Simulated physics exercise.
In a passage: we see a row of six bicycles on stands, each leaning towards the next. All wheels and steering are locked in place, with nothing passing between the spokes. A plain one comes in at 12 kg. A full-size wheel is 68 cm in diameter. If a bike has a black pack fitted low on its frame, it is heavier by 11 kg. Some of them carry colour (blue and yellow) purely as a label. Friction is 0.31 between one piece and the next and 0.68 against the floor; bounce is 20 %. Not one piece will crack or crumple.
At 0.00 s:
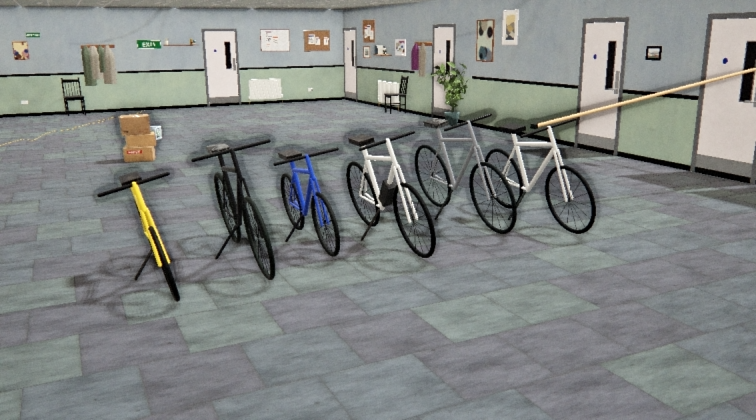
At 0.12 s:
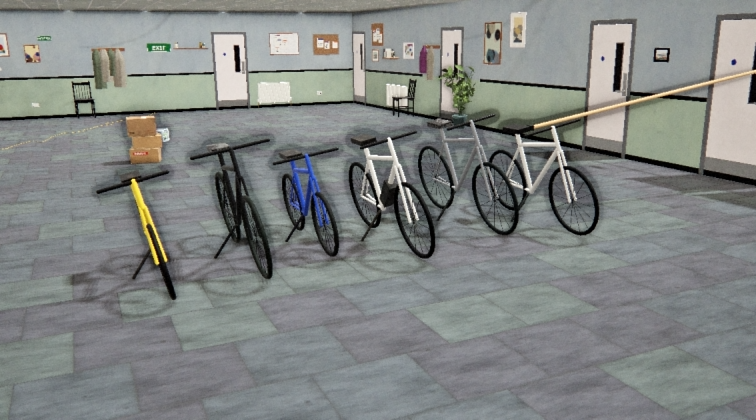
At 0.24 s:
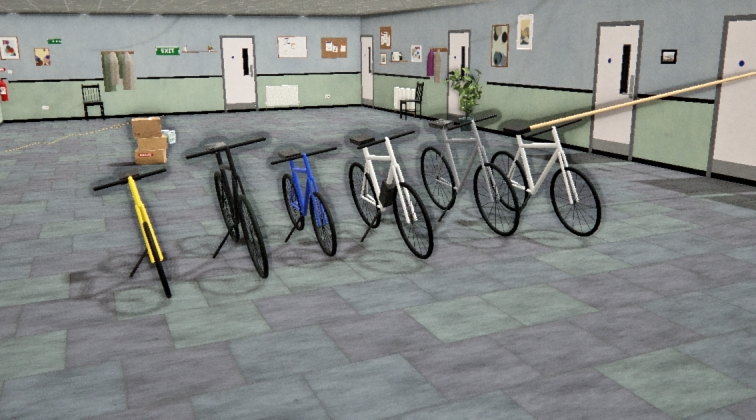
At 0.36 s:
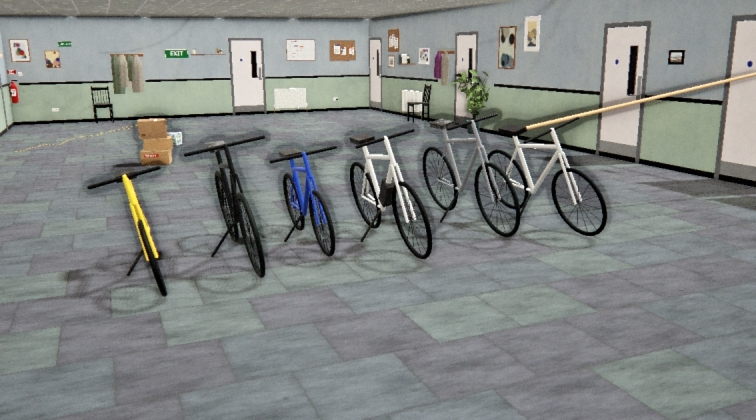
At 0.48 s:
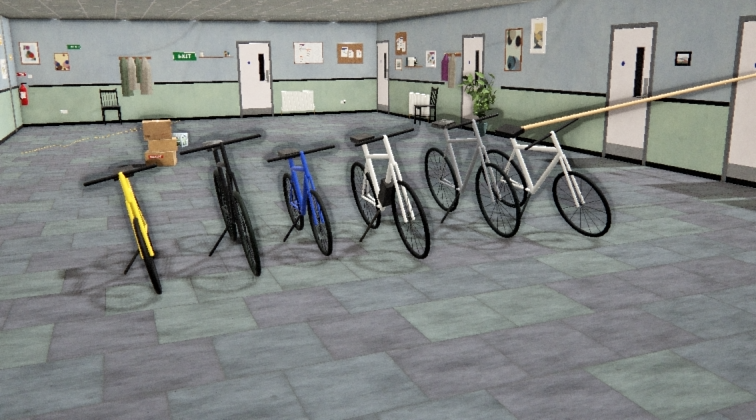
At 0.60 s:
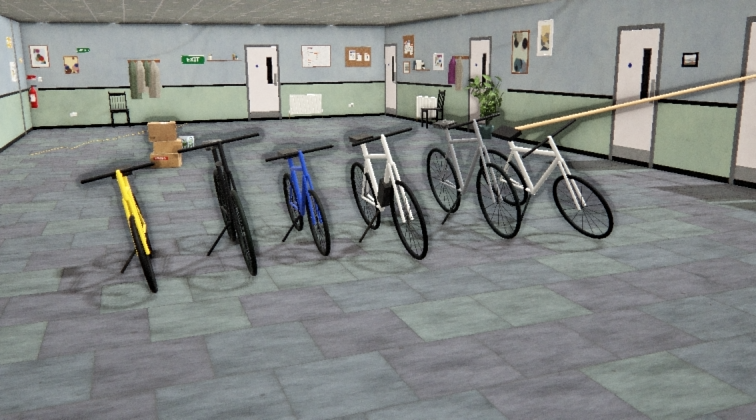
A row of six upright bicycles stands across a grey-tiled hall with pale blue and green walls, seen from slightly above. From left to right they are yellow, black, blue, white, grey and white, with cardboard boxes behind and a long wooden pole reaching in from the right. The pole edges left and pushes at the right-hand bicycle, the bicycles show no clear movement, and the camera drifts slightly round them.
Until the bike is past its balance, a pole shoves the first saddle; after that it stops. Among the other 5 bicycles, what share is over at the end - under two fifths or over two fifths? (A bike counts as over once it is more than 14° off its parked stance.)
I would say upwards of two fifths of them.
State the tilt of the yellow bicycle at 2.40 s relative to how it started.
Tilt: Approx. 0°.
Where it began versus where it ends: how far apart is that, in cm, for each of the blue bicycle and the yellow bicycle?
Blue shifts 60 cm and yellow shifts 50 cm.
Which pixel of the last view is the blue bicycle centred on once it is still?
Last frame, centre at roughly (232, 217).
Around 1.08 s, none of the 5 other bicycles over, 1 disturbed.
Around 1.66 s, 2 of the 5 other bicycles over.
Around 2.40 s, 4 of the 5 other bicycles over; blue bicycle tipped 52°.
Around 2.86 s, 5 of the 5 other bicycles over; blue bicycle tipped 64°; yellow bicycle tipped 50°.
Finally (3.4 s), 5 of the 5 other bicycles over; yellow bicycle tipped 69°; blue bicycle tipped 64°. That is 100 per cent. Not one is left standing. Seen by the last camera, middles, yellow bicycle near (70, 253), blue bicycle near (232, 217).
